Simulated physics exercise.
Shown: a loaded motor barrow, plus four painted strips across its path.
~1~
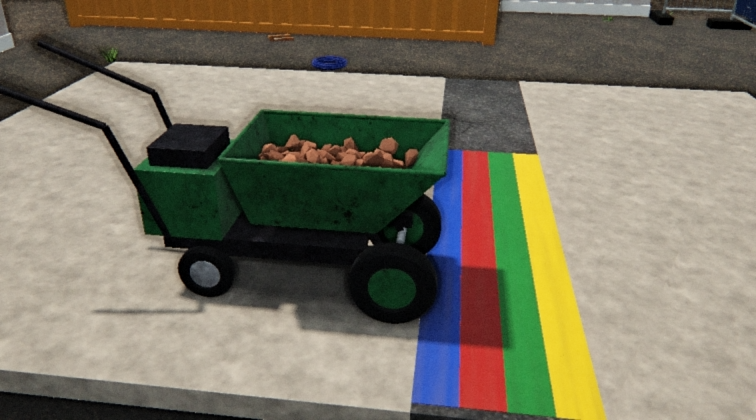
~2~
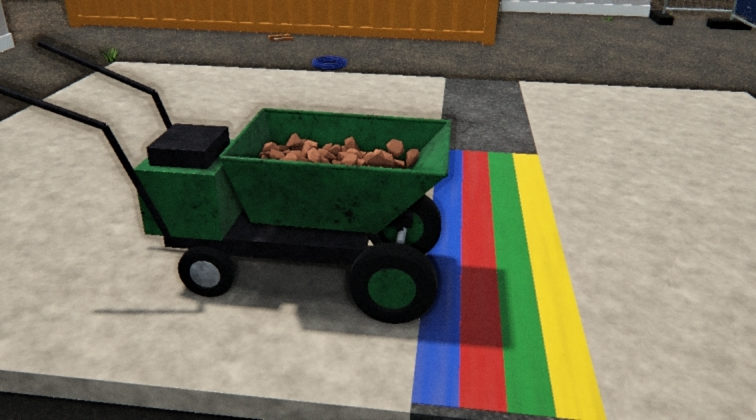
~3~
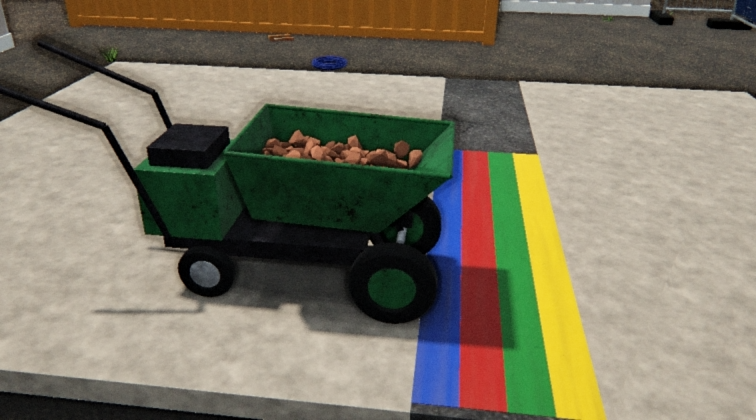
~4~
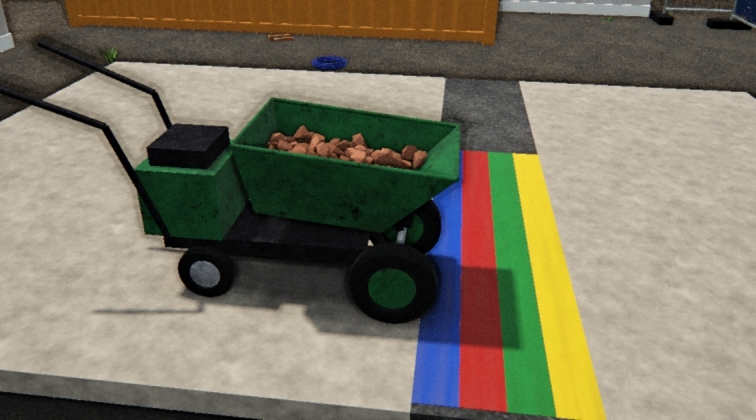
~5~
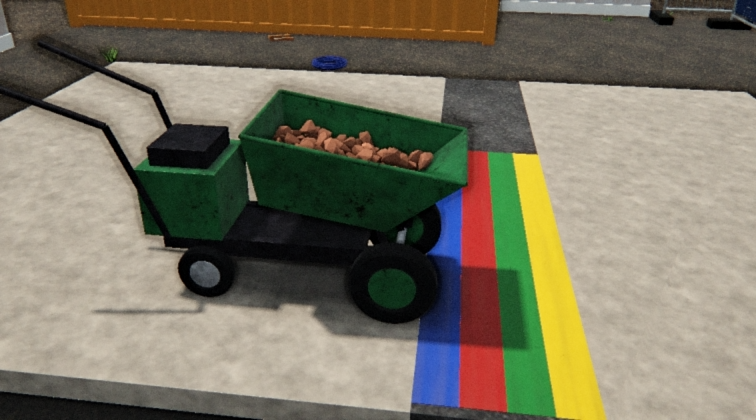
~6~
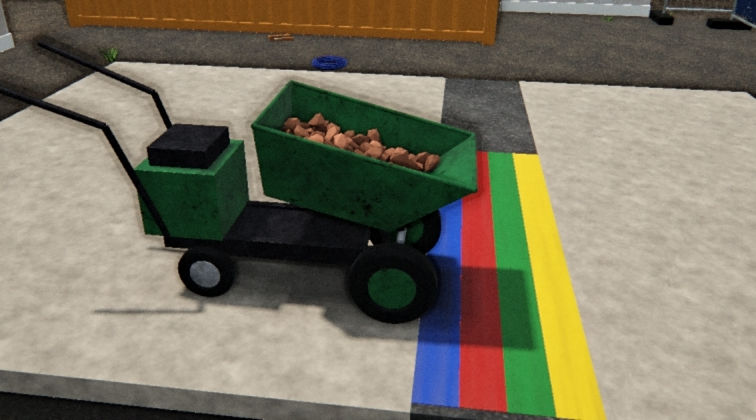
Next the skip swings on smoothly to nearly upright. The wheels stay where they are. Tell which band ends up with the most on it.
The most ends up on yellow.
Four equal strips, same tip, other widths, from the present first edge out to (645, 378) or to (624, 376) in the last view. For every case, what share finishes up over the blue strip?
The first gives around 0 %, the second around 0 %.
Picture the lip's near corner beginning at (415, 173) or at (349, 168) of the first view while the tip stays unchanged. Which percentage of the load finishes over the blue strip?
Try 1 about 0 %, try 2 about 20 %.
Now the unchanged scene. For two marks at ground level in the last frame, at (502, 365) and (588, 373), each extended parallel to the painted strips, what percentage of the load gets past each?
I'd say about 80 and about 40 in a hundred.
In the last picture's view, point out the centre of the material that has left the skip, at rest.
Near pixel (572, 294).
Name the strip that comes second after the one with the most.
Green.
Soon after the last picture, skip tipped steeply; all in the skip.
A little later, skip tipped right over; nearly all in the skip; a stray few over the green strip; a stray few over the yellow strip.
Later still, skip tipped right over; about a quarter in the skip; a small part over the green strip; about a third over the yellow strip; about a third off the paint.
At rest, skip tipped right over; a small part in the skip; none over the blue strip; a stray few over the red strip; a small part over the green strip; about a third over the yellow strip; about a third off the paint.
